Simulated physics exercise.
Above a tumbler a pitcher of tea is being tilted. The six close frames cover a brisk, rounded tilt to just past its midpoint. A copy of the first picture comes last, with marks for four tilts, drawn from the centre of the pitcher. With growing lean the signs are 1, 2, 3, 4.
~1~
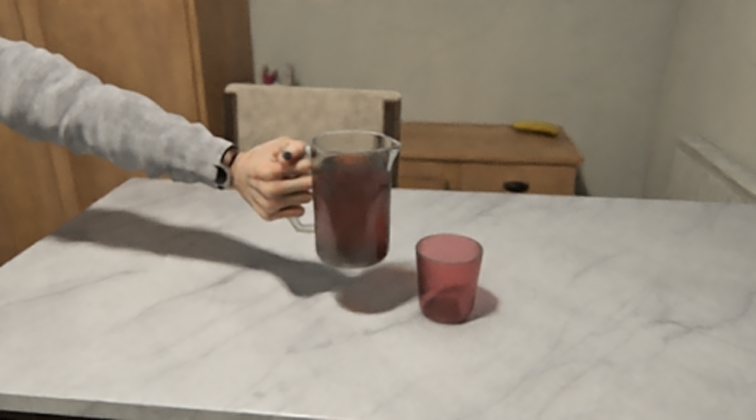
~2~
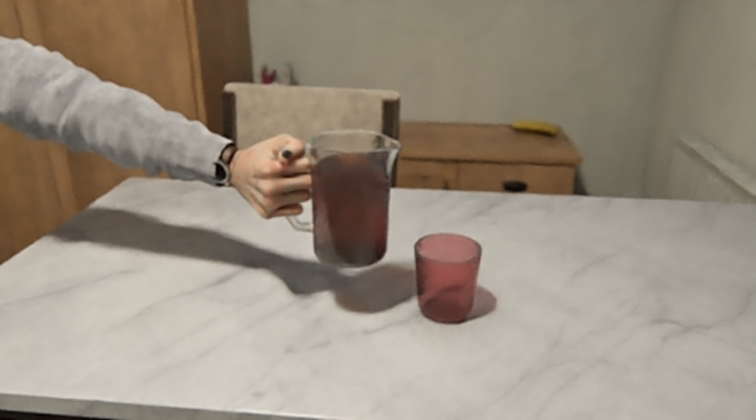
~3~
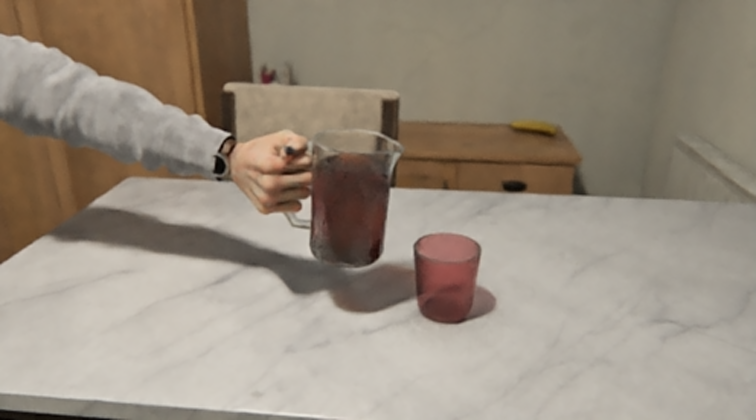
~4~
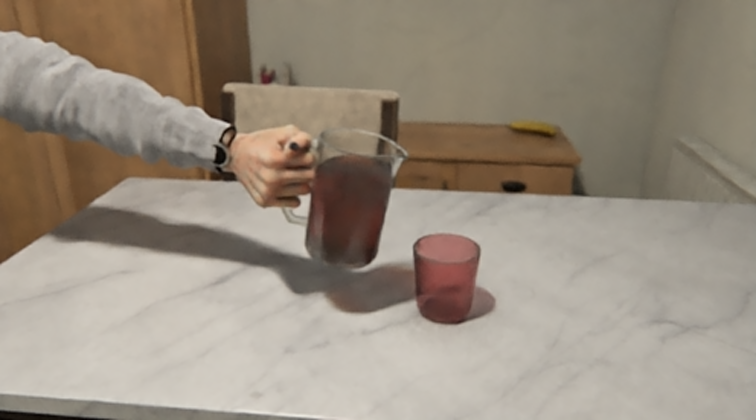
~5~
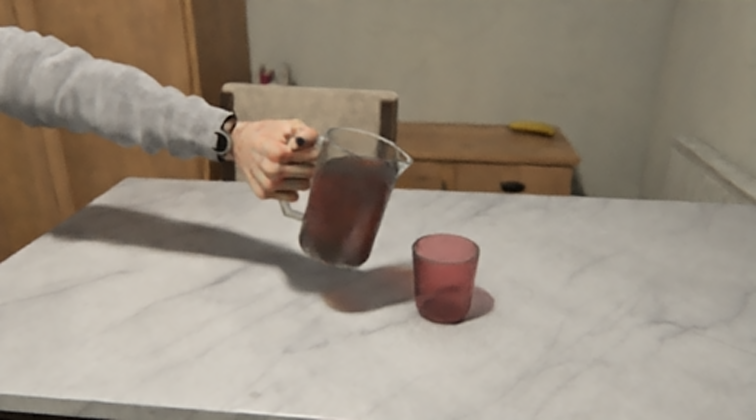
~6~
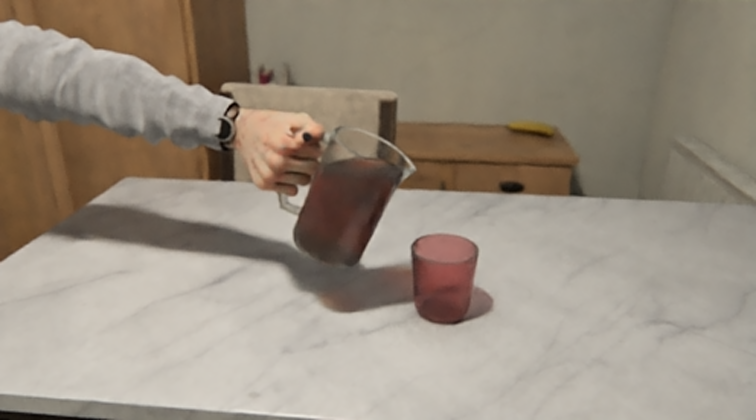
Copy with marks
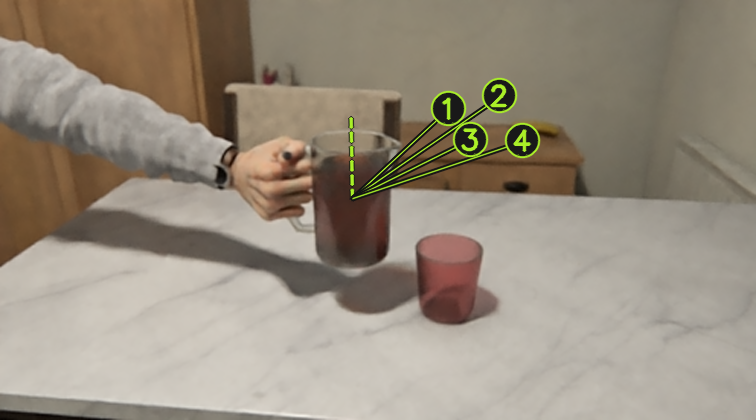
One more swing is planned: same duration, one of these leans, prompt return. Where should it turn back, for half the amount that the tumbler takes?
3 works best here.
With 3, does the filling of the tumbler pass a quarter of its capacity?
Yes, it does.
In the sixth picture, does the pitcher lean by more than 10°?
Yes, it does.
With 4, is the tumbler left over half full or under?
Over half.
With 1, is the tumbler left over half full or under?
Under half.
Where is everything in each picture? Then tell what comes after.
In the first picture, upright, lip at (399, 145); rim of the tumbler round (449, 247); nothing has left yet.
In the second picture, upright, lip at (400, 146); nothing has left yet.
In the third picture, tipped about 5°, lip at (402, 149); nothing has left yet.
In the fourth picture, tipped about 10°, lip at (406, 154); nothing has left yet.
In the fifth picture, tipped about 16°, lip at (410, 161); nothing has left yet.
In the sixth picture, tipped about 23°, lip at (414, 169); nothing has left yet.
In lime, 1 at (436, 120); 2 at (486, 106); 3 at (455, 147); 4 at (506, 147).
For line 1, the tumbler ends with about 17 % of what it can hold.
For line 2, the tumbler ends with about 31 % of what it can hold.
For line 3, the tumbler ends with about 50 % of what it can hold.
For line 4, the tumbler ends with about 73 % of what it can hold.
